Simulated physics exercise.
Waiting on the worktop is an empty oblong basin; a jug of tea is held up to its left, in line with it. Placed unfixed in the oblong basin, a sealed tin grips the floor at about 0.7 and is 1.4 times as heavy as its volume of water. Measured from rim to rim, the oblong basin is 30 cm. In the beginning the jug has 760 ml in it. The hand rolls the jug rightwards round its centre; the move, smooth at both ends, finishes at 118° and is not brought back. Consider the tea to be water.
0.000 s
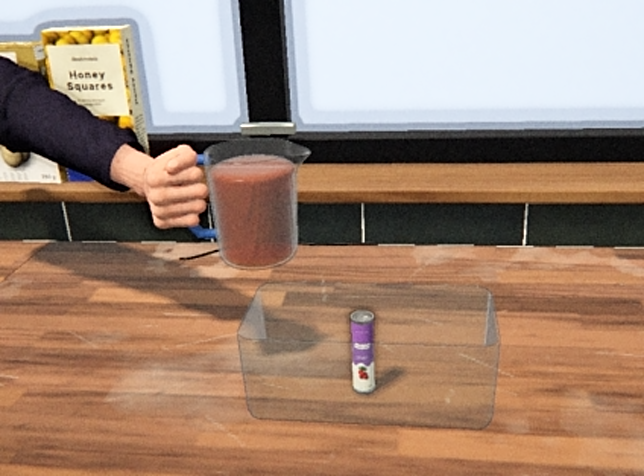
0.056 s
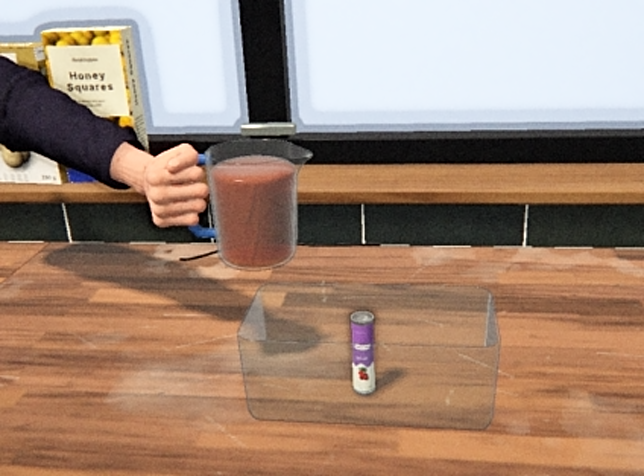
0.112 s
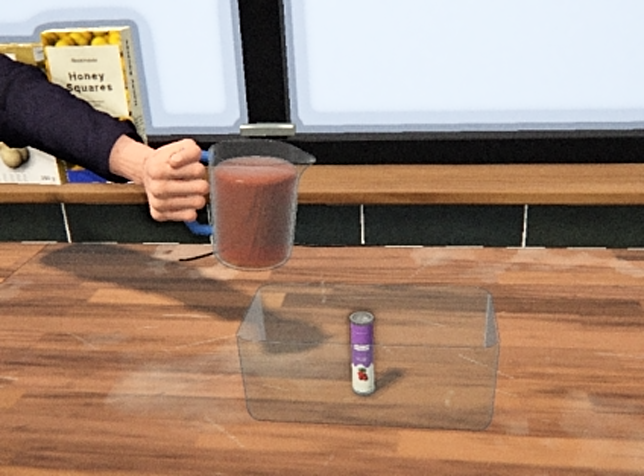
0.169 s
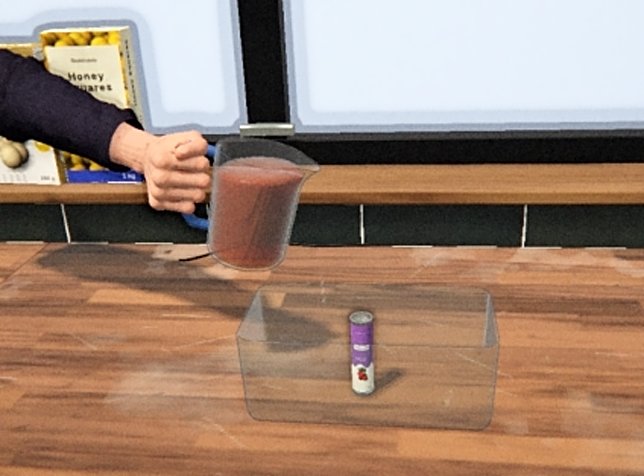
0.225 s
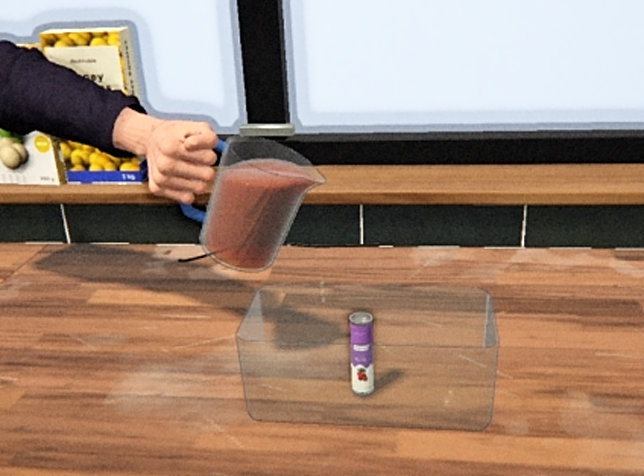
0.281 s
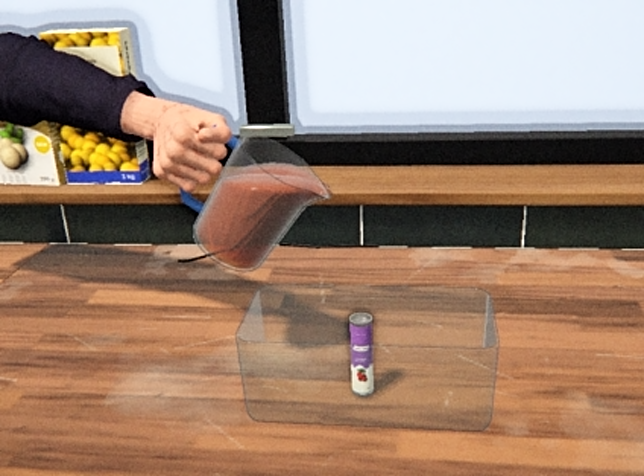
A hand tilts a jug of reddish liquid rightwards above a clear basin holding a tin.
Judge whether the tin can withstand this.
It cannot withstand it and falls over.
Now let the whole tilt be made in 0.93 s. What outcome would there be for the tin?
In that case the tin overturns.
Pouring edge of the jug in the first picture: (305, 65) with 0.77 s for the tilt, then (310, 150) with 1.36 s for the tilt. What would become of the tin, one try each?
Trial 1 - tin stays standing; trial 2 - tin tips.
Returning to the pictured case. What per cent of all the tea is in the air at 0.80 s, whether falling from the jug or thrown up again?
Some 10 % is up in the air.
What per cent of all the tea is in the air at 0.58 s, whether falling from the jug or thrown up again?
Roughly 24 percent.
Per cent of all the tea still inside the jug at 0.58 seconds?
About 54 percent.
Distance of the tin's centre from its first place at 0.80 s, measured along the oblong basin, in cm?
Its middle sits about 1 cm from the start.
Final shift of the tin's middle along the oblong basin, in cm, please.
The tin's middle ends up about 10.0 cm along the basin.
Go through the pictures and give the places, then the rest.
It leans 0°; its right rim is at (310, 152); the tea meets the walls at (212, 166) and (296, 166); the oblong basin's rim runs from (249, 310) to (495, 316); the tin's top is at (362, 320), in the first frame.
It leans 2°; its right rim is at (312, 154); the tea meets the walls at (213, 166) and (297, 167), in the second frame.
It leans 6°; its right rim is at (316, 159); the tea meets the walls at (216, 165) and (299, 169), in the third frame.
It leans 14°; its right rim is at (321, 168); the tea meets the walls at (219, 167) and (306, 172), in the fourth frame.
It leans 23°; its right rim is at (327, 181); the tea meets the walls at (219, 182) and (316, 176), in the fifth frame.
It leans 35°; its right rim is at (331, 196); the tea meets the walls at (211, 196) and (326, 186); 1 per cent is over the edge, in the sixth frame.
After 0.58 s the tilt is 101° and 54 per cent is still to pour; the tin stands where it began.
After 0.80 s the tilt is 118° and 7 per cent is still to pour; the tin stands 1 cm from where it began.
After 1.02 s the tilt is 118° and 0 per cent is still to pour; the tin lies on its side.
After 1.27 s the tilt is 118° and 0 per cent is still to pour; the tin lies on its side.
In the end the tin lies on its side.
